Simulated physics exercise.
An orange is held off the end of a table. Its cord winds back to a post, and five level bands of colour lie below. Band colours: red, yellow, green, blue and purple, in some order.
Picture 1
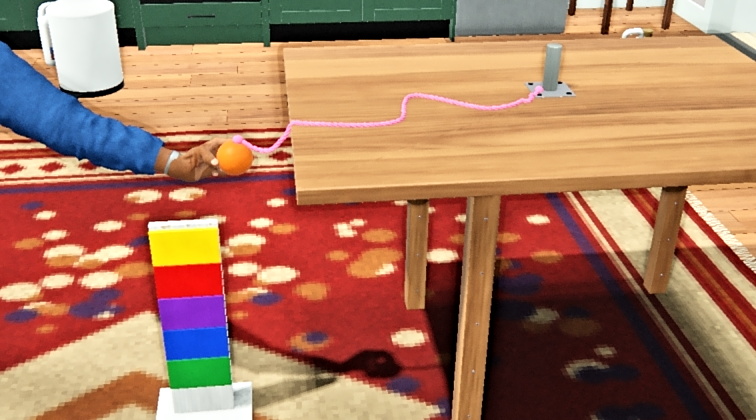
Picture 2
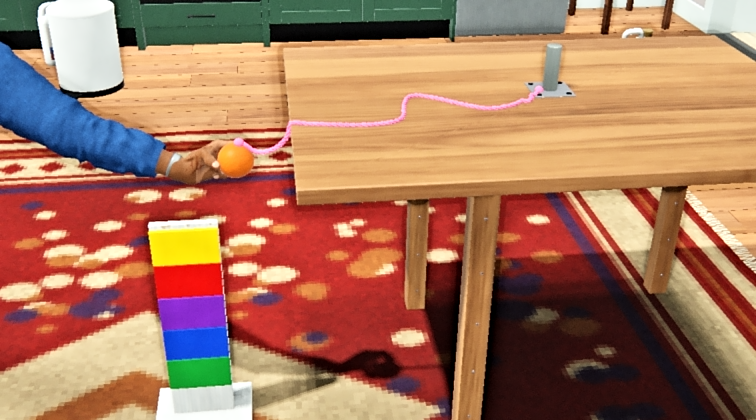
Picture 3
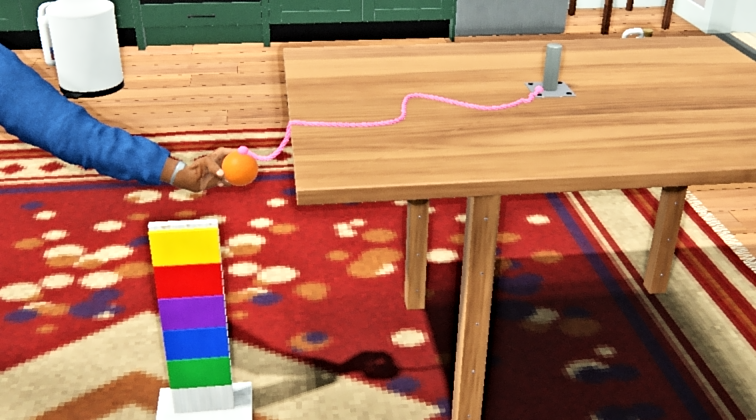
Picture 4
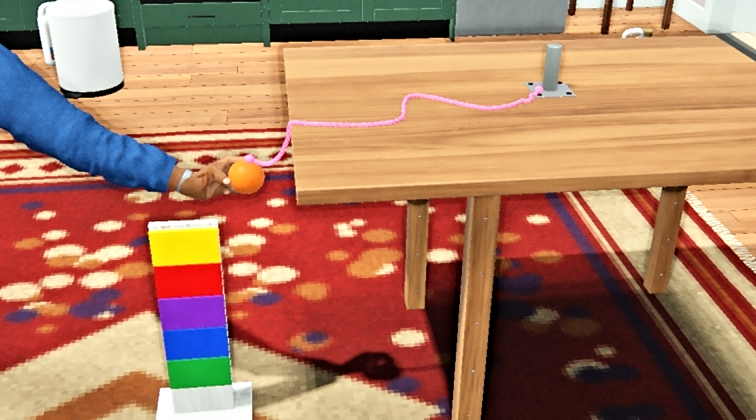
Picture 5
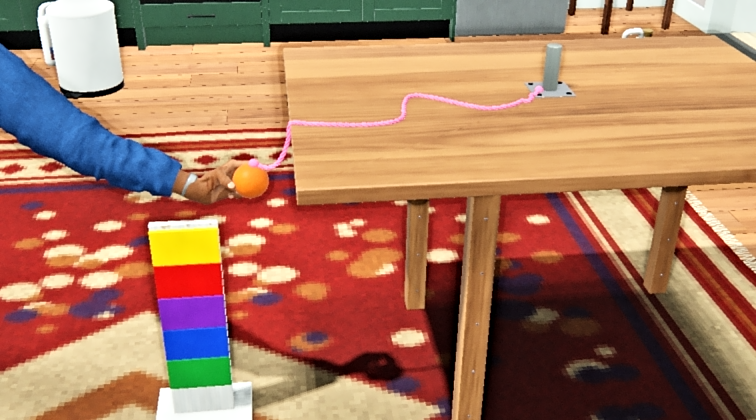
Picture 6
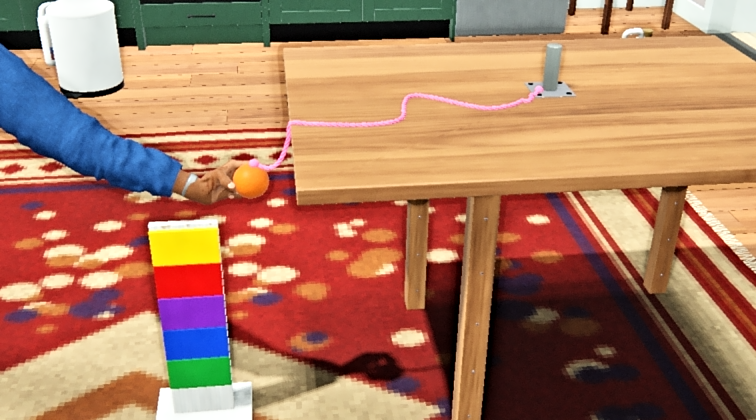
At first, a hand in a blue sleeve holds an orange ball just off the left end of a wooden table, with a pink cord winding back to a metal post, above a stack of coloured bands. The hand then lowers the ball slightly, shifting it a little right, and keeps it there.
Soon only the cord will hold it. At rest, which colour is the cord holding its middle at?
Red.
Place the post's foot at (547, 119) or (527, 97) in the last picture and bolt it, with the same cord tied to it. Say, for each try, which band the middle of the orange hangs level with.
Going case by case, it's purple and then purple.
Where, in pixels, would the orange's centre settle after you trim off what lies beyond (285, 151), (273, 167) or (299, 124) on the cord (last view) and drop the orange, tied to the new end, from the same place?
Cut 1: About (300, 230). Cut 2: About (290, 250). Cut 3: About (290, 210).
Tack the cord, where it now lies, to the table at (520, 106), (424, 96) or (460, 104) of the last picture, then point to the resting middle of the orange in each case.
Pixel spots, one per try: About (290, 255), (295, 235), (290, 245).
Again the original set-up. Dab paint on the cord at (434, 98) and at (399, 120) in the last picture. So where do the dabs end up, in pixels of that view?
First: (402, 103). Second: (314, 112).
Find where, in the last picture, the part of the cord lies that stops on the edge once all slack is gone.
Look near (376, 124).
A little later, orange near (292, 250); level with yellow.
Next, orange near (312, 262); level with red.
When it is over, orange near (290, 267); level with red. Its middle rests at the red band.
